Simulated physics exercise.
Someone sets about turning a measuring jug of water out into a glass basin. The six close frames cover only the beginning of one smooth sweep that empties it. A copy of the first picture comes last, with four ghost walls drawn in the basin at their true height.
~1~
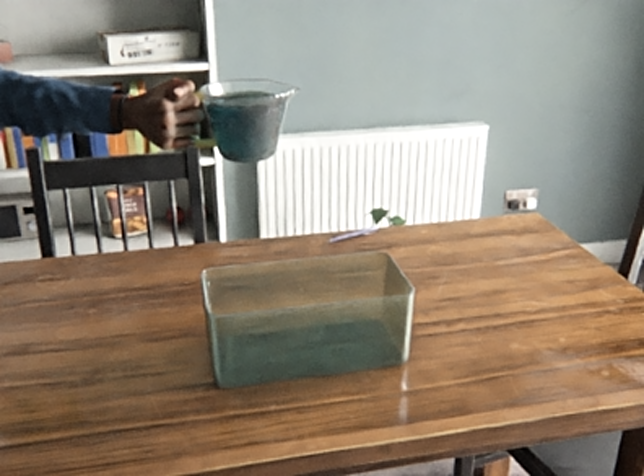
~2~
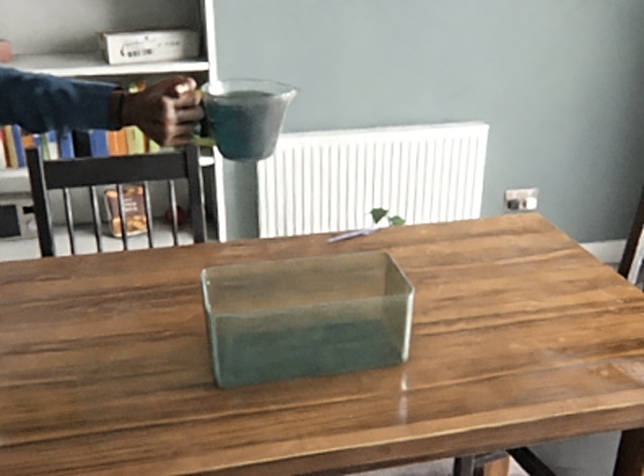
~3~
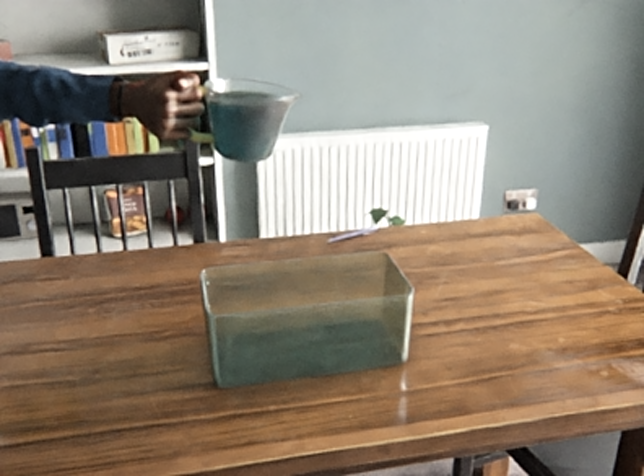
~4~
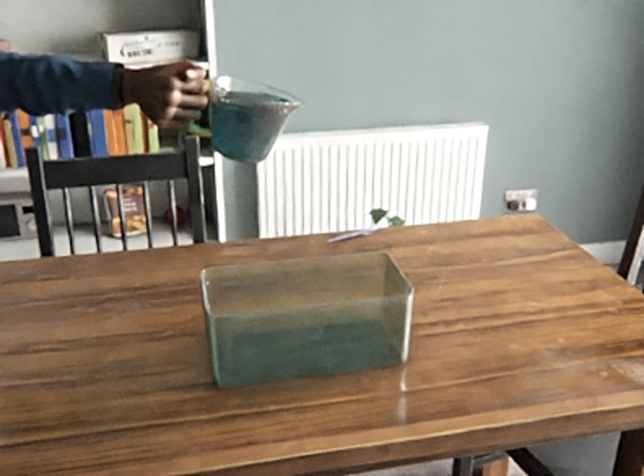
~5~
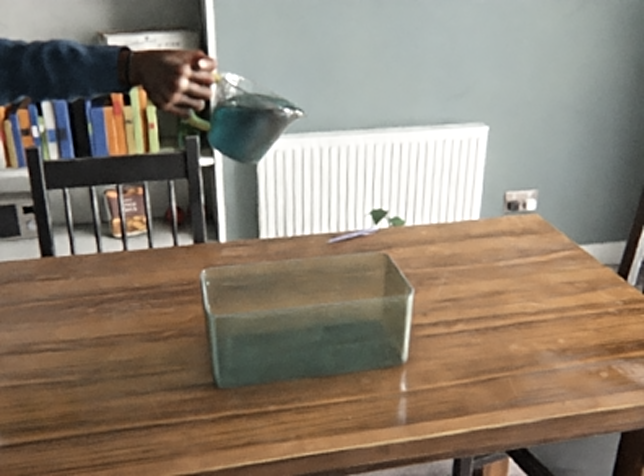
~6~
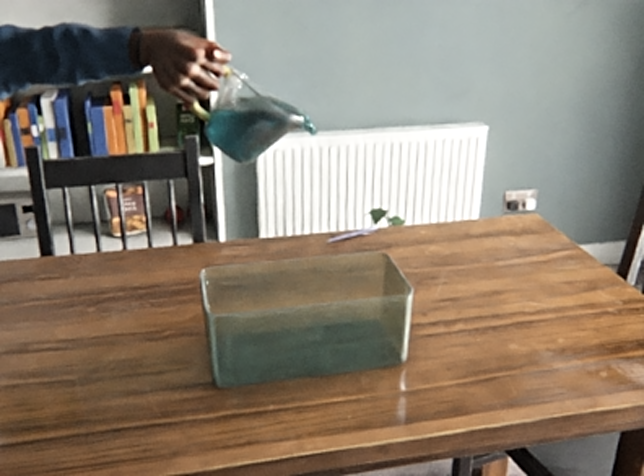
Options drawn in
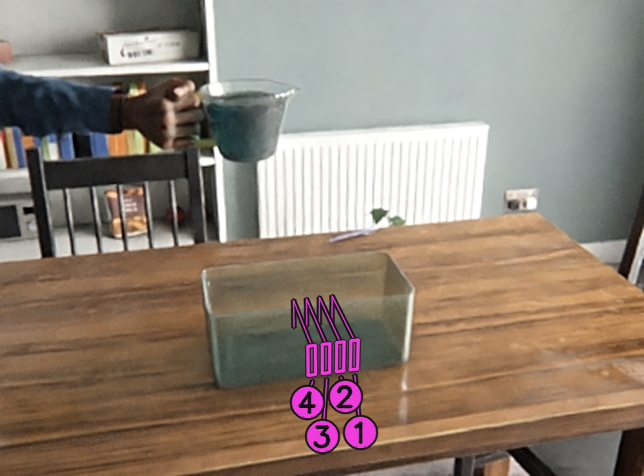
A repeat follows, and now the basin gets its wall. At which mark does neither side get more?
1.
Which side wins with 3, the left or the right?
The right one.
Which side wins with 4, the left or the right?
The right side.
On the marked copy, 1 at (354, 375); 2 at (340, 376); 3 at (326, 378); 4 at (312, 380).
For place 1, about 44 % ends left of the wall and 52 % right of it; 4 % is lost outside.
For place 2, about 18 % ends left of the wall and 77 % right of it; 5 % is lost outside.
For place 3, about 10 % ends left of the wall and 85 % right of it; 4 % is lost outside.
For place 4, about 8 % ends left of the wall and 88 % right of it; 4 % is lost outside.
